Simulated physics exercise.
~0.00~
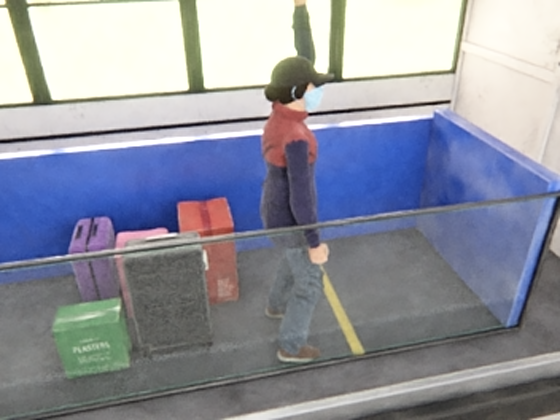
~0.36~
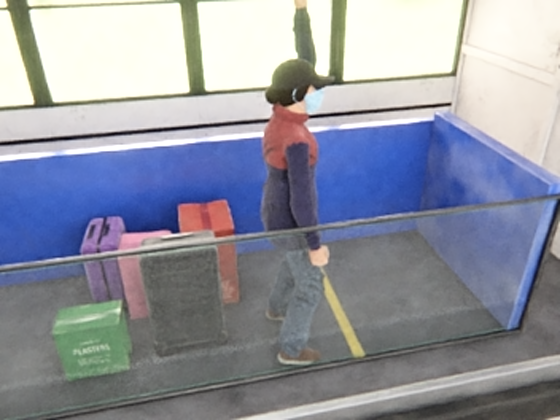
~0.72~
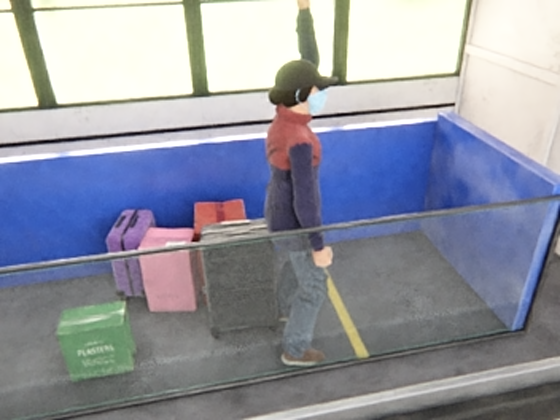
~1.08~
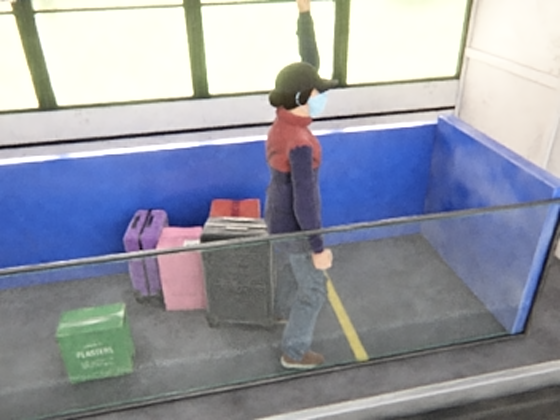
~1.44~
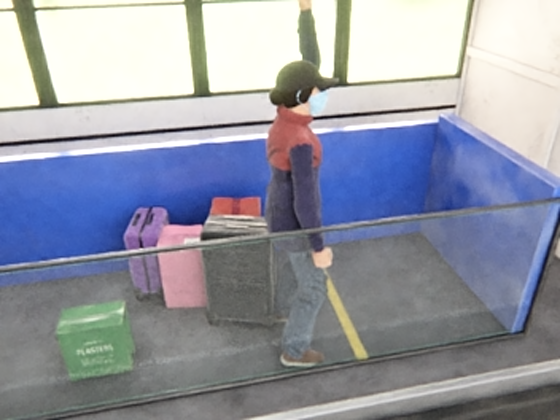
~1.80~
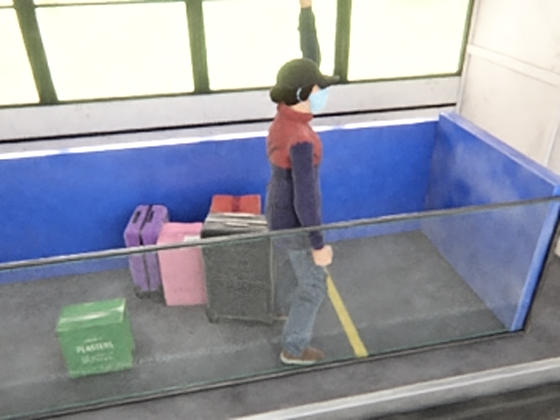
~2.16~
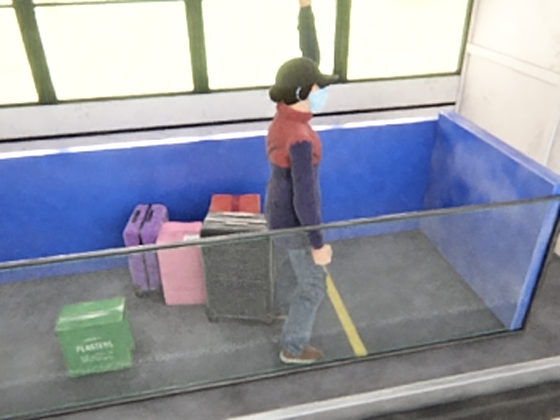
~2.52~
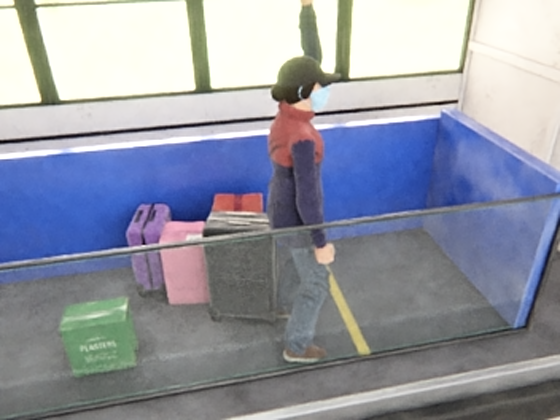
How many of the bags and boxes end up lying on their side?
None of them do; the four bags and the green carton are all still upright at the end.
